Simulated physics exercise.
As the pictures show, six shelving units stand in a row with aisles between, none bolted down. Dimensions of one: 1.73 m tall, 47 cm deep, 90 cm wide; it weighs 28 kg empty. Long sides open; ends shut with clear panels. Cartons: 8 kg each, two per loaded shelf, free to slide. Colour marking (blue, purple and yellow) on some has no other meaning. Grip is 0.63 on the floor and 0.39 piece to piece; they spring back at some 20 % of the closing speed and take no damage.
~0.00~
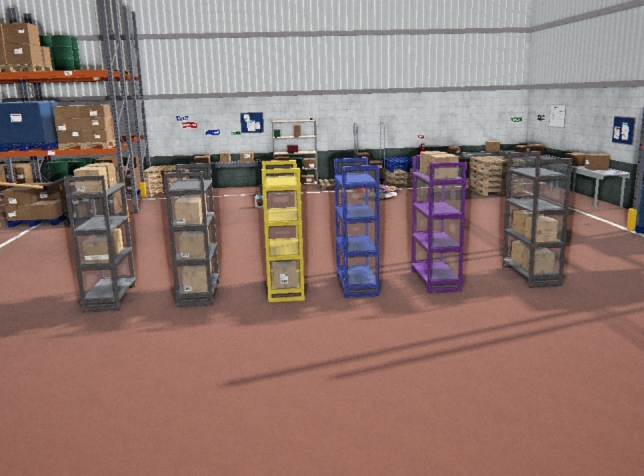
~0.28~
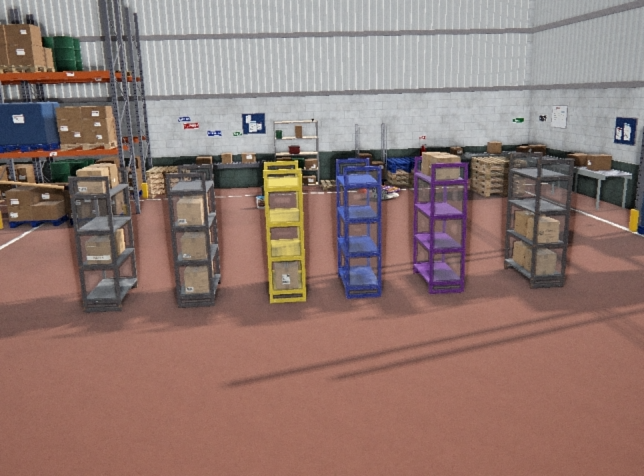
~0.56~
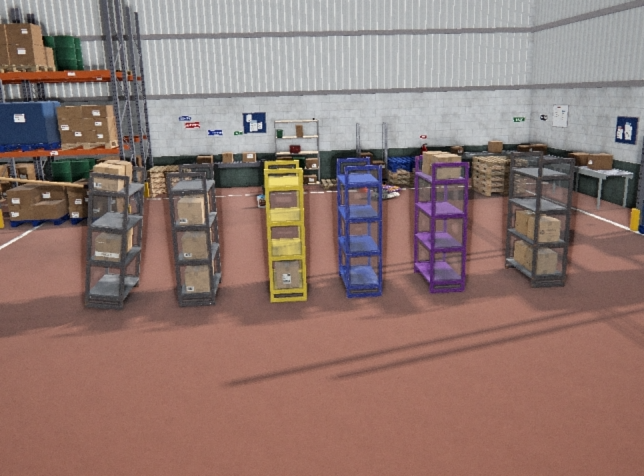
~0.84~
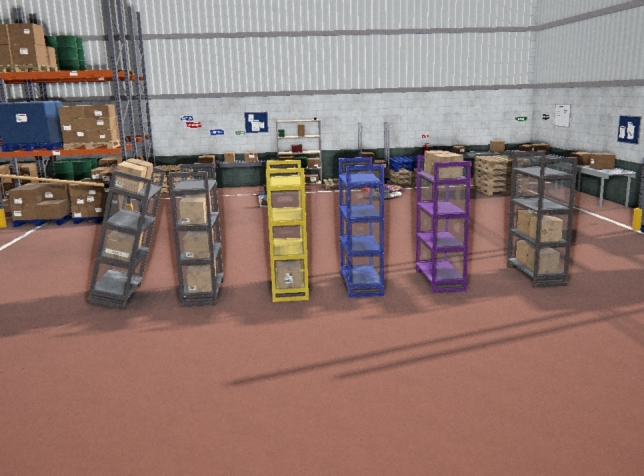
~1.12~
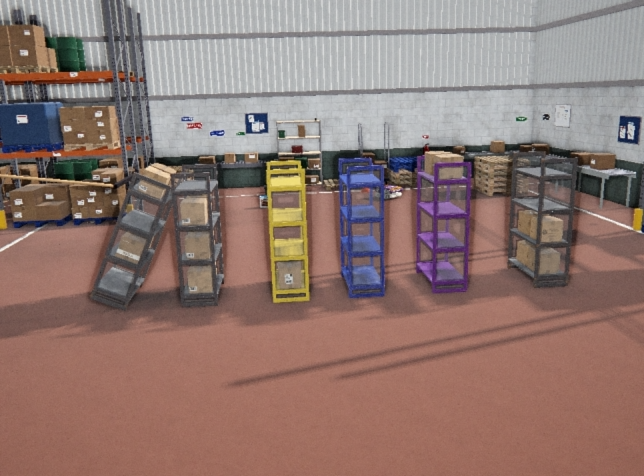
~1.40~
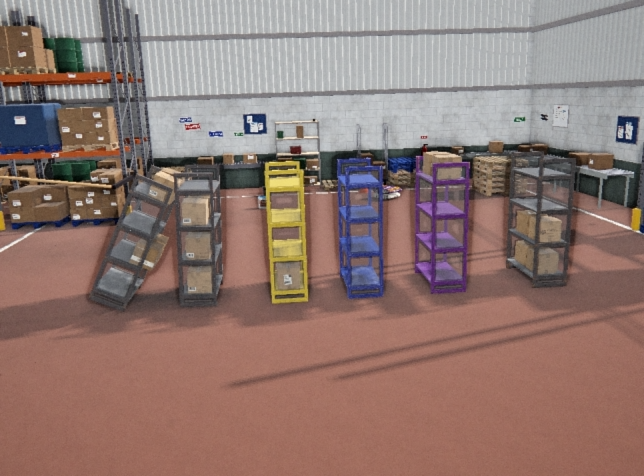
A row of six shelving units holding boxes stood on a reddish warehouse floor, and the leftmost gray one tilted right until it leaned against its neighbor, while the others stayed put.
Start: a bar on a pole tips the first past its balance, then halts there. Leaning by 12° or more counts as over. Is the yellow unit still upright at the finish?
Yes.
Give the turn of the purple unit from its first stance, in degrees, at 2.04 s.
Around 0° from its start.
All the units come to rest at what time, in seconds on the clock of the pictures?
2.5 s, roughly.
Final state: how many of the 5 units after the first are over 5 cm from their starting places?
Shifted count - 0.
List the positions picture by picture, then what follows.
In the first frame (pixels give the middle of a visible side), pole end (45, 188) 20 cm from the first unit; yellow unit (284, 237); purple unit (447, 229); blue unit (361, 233); none of the others has stirred.
Pole end (65, 188) pushing; yellow unit (285, 238), in the second frame.
Pole end (85, 187) pushing; yellow unit (286, 237); none of the others has stirred, in the third frame.
Pole end (106, 186) pushing; yellow unit (288, 237); none of the others has stirred, in the fourth frame.
Pole end (115, 186) stopped; yellow unit (288, 238); none of the others has stirred, in the fifth frame.
Pole end (113, 187) stopped; yellow unit (287, 238); purple unit (450, 230); blue unit (365, 234); none of the others has stirred, in the sixth frame.
After 1.50 s, 0 cartons spilt or dropped; none of the 5 other units over; yellow unit unmoved.
After 1.64 s, 2 cartons spilt or dropped; none of the 5 other units over; yellow unit unmoved.
In the end (2.8 s), 2 cartons spilt or dropped; none of the 5 other units over; yellow unit unmoved; purple unit unmoved; blue unit unmoved. Five left standing. From the last view, middles, yellow unit near (286, 230), purple unit near (440, 222).
